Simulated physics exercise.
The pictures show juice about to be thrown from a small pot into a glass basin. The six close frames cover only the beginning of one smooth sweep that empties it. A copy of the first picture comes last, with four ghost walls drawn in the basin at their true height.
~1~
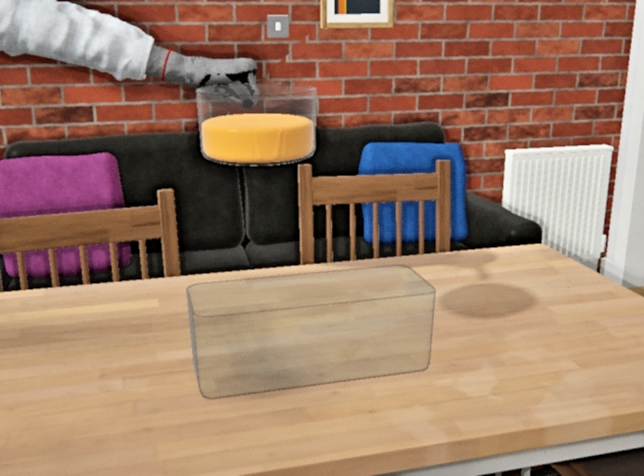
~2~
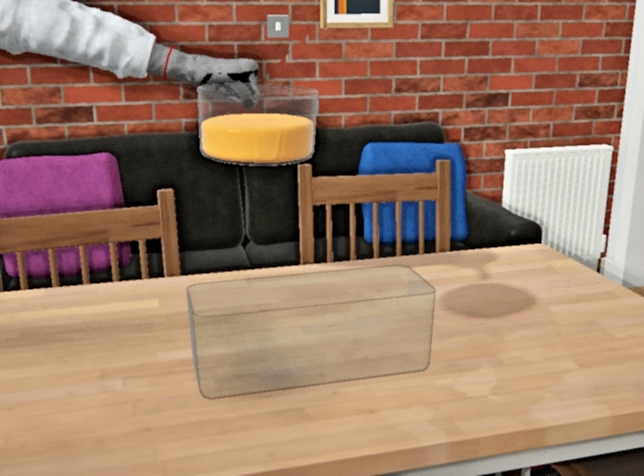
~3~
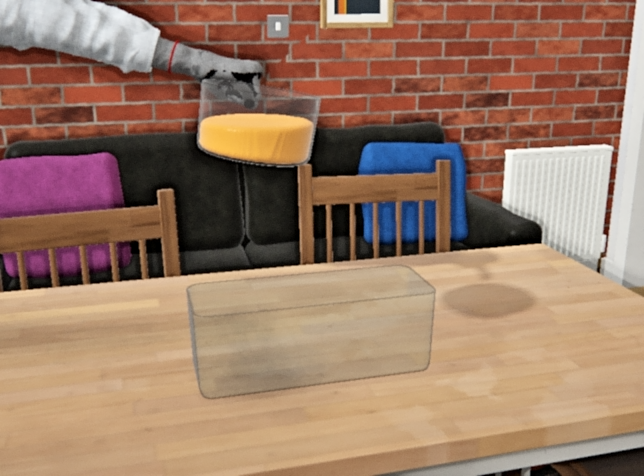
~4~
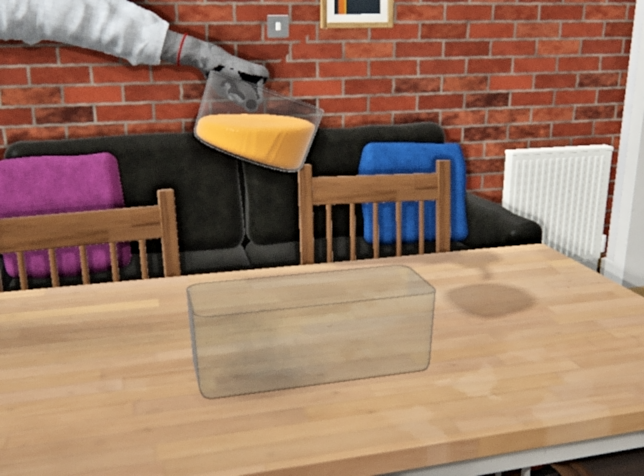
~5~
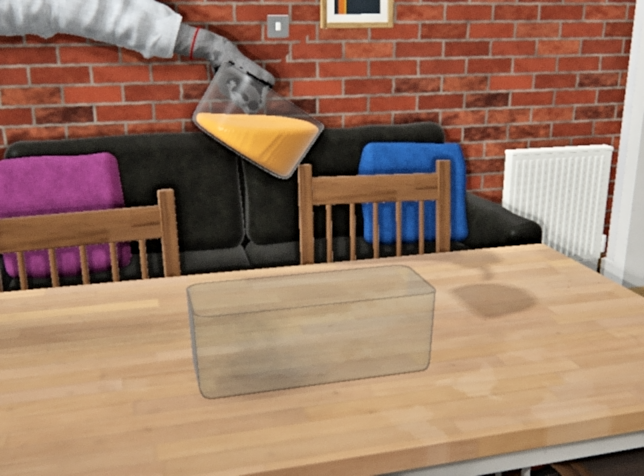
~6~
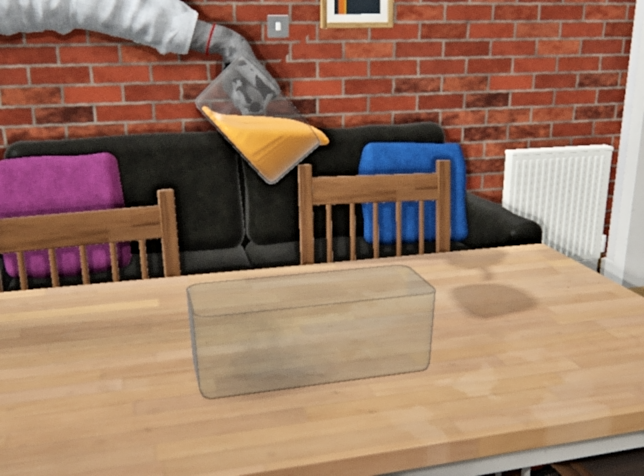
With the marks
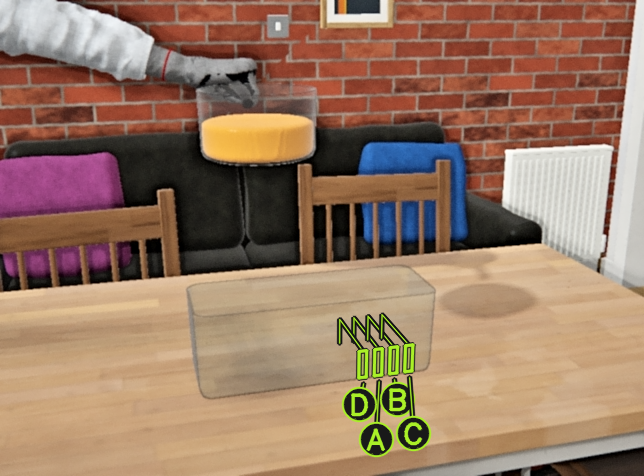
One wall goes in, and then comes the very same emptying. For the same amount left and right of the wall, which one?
Choose D.
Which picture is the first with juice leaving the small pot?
Picture 6.
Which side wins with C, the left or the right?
The left one.
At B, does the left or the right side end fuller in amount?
More ends on the left.
On the marked copy, A at (379, 381); B at (394, 379); C at (409, 377); D at (363, 383).
Choosing A, about 71 % ends left of the wall and 26 % right of it; 3 % is lost outside.
Choosing B, about 84 % ends left of the wall and 10 % right of it; 6 % is lost outside.
Choosing C, about 86 % ends left of the wall and 9 % right of it; 5 % is lost outside.
Choosing D, about 44 % ends left of the wall and 54 % right of it.
